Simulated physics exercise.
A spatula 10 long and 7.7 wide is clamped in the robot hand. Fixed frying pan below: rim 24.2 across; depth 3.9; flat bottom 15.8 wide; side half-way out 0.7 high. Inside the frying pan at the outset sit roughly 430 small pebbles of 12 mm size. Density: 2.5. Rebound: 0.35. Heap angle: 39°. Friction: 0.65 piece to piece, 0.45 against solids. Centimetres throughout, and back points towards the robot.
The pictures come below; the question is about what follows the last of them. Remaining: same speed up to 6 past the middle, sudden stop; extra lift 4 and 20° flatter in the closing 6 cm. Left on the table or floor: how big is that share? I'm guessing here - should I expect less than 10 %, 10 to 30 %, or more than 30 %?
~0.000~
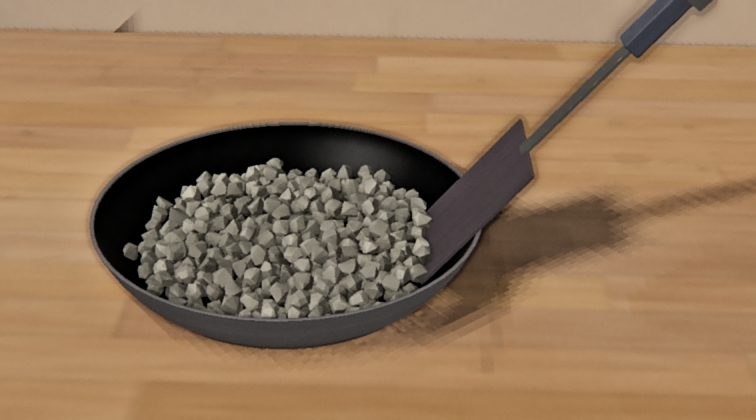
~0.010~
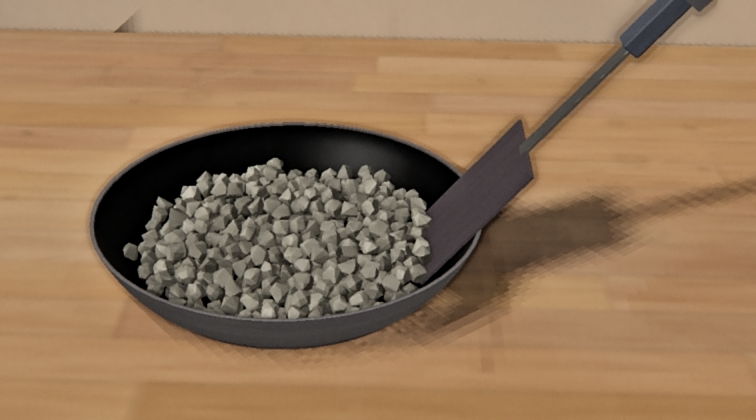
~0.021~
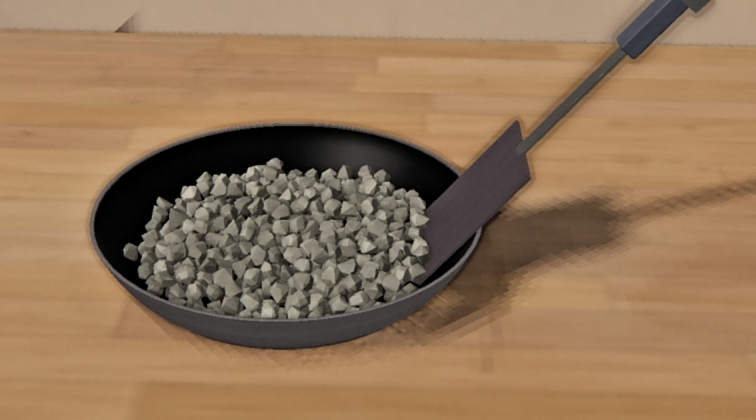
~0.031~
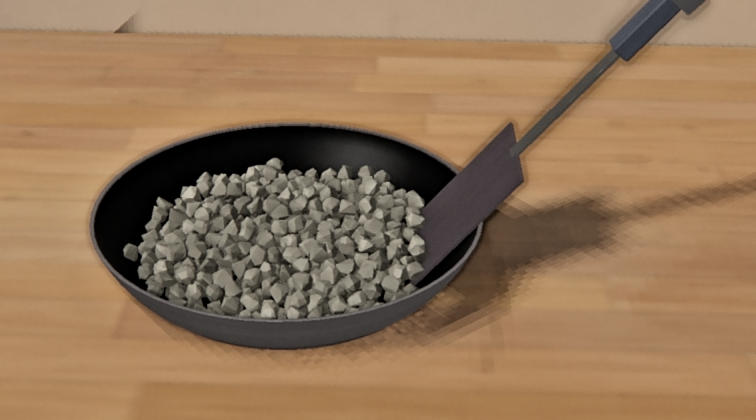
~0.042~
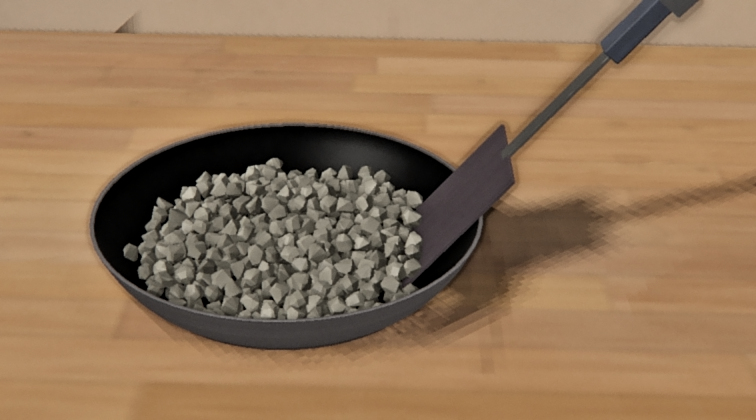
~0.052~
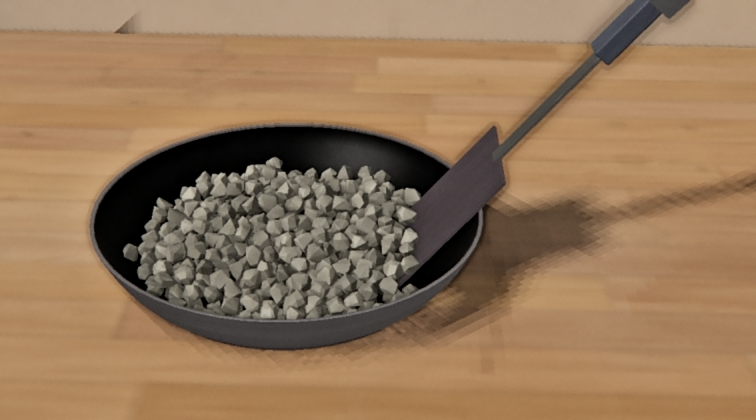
You should expect less than 10 %.
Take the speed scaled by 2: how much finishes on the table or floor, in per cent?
20 %.
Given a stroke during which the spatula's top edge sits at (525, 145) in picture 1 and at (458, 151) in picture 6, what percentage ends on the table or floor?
It works out to about 20 %, more or less.
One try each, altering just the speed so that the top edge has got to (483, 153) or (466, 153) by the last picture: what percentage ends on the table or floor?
Near 15 per cent in the first try and near 20 per cent in the second.
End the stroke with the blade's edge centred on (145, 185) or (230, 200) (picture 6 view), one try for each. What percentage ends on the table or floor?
The two tries give near 20 and near 0 in a hundred.
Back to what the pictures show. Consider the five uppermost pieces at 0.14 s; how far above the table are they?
Roughly 4 cm above the table.
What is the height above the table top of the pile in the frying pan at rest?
It reaches roughly 6.0 cm.
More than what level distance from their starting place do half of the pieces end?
Somewhere about 3 centimetres, I'd say.
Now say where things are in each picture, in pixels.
In the first frame, spatula top edge at (527, 147), sloping 51°; upper third of the load around (296, 229), from x 130 to 425, top at y 165; 429 in the frying pan.
In the second frame, spatula top edge at (527, 147), sloping 51°; upper third of the load around (297, 229), from x 130 to 425, top at y 165.
In the third frame, spatula top edge at (524, 148), sloping 51°; upper third of the load around (298, 229), from x 130 to 425, top at y 165.
In the fourth frame, spatula top edge at (517, 150), sloping 51°; upper third of the load around (300, 229), from x 130 to 420, top at y 165.
In the fifth frame, spatula top edge at (509, 152), sloping 51°; upper third of the load around (300, 229), from x 130 to 415, top at y 165.
In the sixth frame, spatula top edge at (500, 153), sloping 51°; upper third of the load around (299, 228), from x 130 to 415, top at y 165; 429 in the frying pan.
After 0.14 s, sloping 51°, highest piece 5 above the table; 429 in the frying pan.
After 0.23 s, sloping 42°, highest piece 6 above the table; 429 in the frying pan.
After 0.48 s, sloping 31°, highest piece 6 above the table; 414 in the frying pan, 13 on the table or floor, 2 on the blade or in flight.
After 1.53 s, sloping 31°, highest piece 6 above the table; 413 in the frying pan, 16 on the table or floor.
At rest, 413 in the frying pan, 16 on the table or floor. That is 4 % on the table or floor.
